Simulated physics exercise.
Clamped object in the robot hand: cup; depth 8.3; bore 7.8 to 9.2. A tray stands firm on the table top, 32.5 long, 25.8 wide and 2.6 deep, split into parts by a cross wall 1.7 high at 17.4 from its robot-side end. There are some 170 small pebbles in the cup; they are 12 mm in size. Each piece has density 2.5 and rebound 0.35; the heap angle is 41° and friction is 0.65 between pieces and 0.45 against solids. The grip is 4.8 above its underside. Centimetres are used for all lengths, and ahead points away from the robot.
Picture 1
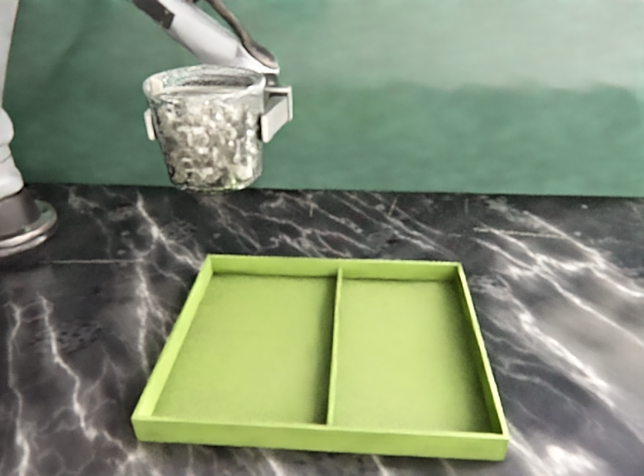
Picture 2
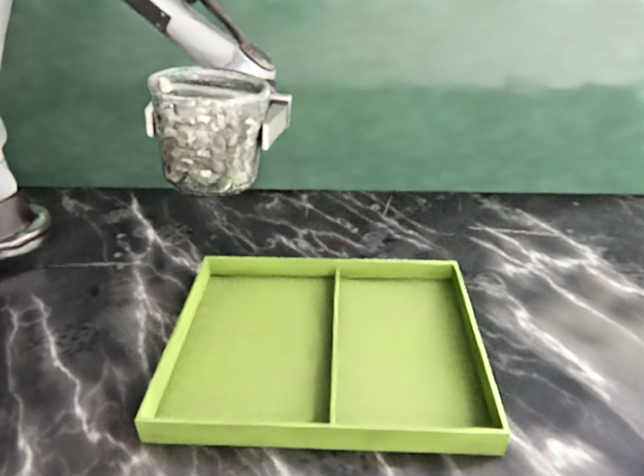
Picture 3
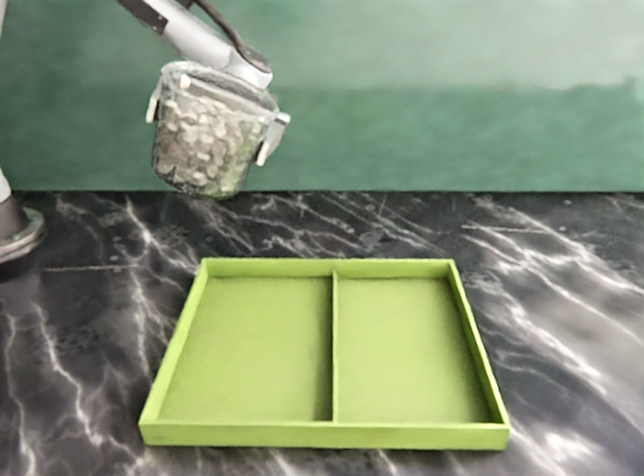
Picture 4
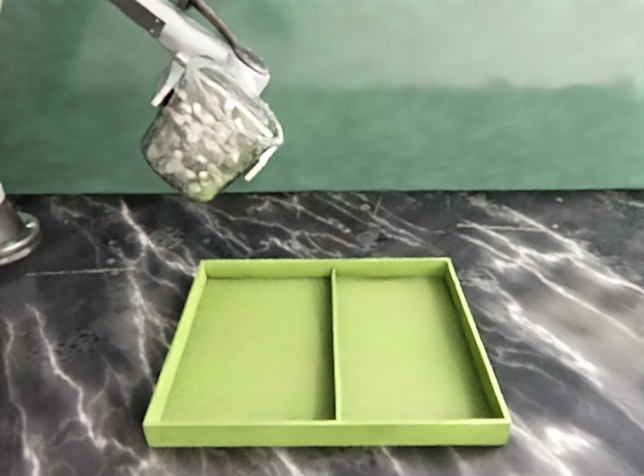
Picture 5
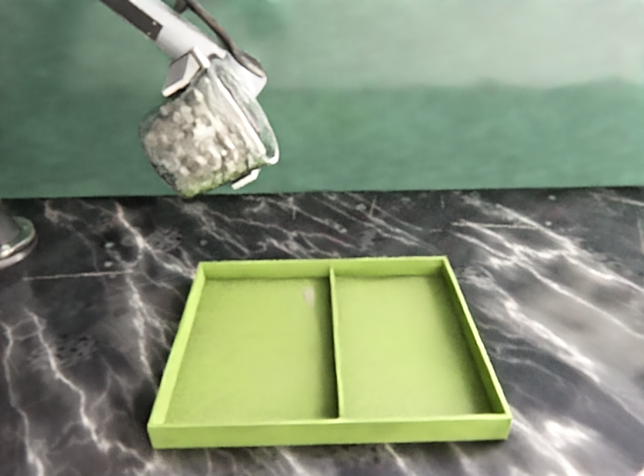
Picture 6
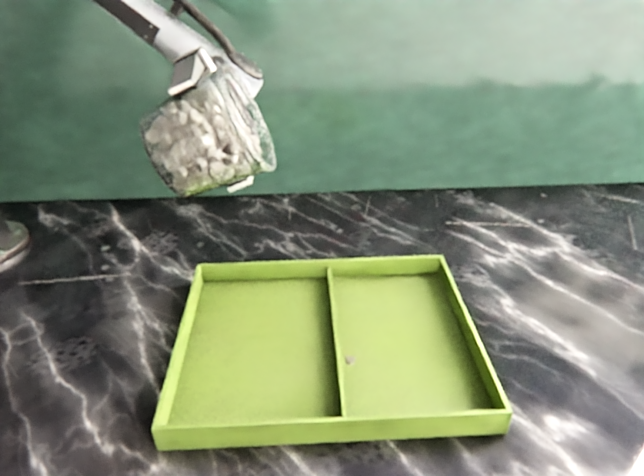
A clear cup full of small pebbles, held by a robot arm above a dark marbled table, starts upright and then tilts steadily until it leans steeply. Near the end, a single pebble leaves the cup and lands in the right-hand section of the divided green tray, while the rest stay inside.
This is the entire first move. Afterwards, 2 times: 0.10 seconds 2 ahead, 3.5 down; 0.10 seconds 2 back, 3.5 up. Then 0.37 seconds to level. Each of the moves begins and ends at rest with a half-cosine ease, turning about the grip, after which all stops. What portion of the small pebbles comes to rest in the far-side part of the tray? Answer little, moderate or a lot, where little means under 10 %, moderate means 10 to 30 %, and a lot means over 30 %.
Little.
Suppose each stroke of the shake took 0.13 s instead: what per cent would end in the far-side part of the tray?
In that case around 0 per cent.
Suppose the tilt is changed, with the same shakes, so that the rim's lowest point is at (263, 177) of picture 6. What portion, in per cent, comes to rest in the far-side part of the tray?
It comes out near 20 percent.
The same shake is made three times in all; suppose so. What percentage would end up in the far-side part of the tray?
5 %.
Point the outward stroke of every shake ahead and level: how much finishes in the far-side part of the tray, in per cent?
30 %.
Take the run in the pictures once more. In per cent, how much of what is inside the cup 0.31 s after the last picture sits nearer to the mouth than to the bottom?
About 35 per cent.
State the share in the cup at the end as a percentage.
End share: Around 95 per cent.
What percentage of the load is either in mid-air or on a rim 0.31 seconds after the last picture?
That comes to about 1 per cent, more or less.
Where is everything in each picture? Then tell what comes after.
In the first frame, cup middle at (211, 131), level; upper third of the load around (210, 120), from x 155 to 250, top at y 85; 169 in the cup.
In the second frame, cup middle at (211, 133), tilted 6° forward; upper third of the load around (208, 122), from x 165 to 250, top at y 85.
In the third frame, cup middle at (209, 134), tilted 23° forward; upper third of the load around (197, 123), from x 165 to 255, top at y 85.
In the fourth frame, cup middle at (208, 135), tilted 44° forward; upper third of the load around (192, 120), from x 155 to 250, top at y 95.
In the fifth frame, cup middle at (207, 136), tilted 61° forward; upper third of the load around (192, 119), from x 155 to 310, top at y 95; 168 in the cup, 1 in flight or on a rim.
In the sixth frame, cup middle at (207, 138), tilted 67° forward; upper third of the load around (190, 123), from x 155 to 350, top at y 105; 168 in the cup, 1 in the far-side part.
Then, 0.31 s later, tilted 67° forward, highest piece 24 above the table; 167 in the cup, 1 in the far-side part, 1 in flight or on a rim.
Then, 0.62 s later, tilted 25° forward, highest piece 28 above the table; 163 in the cup, 4 in the robot-side part, 1 in the far-side part, 1 in flight or on a rim.
Then, 0.97 s later, level, highest piece 29 above the table; 163 in the cup, 5 in the robot-side part, 1 in the far-side part.
Then, 2.02 s later, level, highest piece 29 above the table; 163 in the cup, 5 in the robot-side part, 1 in the far-side part.
At rest, 163 in the cup, 5 in the robot-side part, 1 in the far-side part. That is 1 % in the far-side part of the tray.
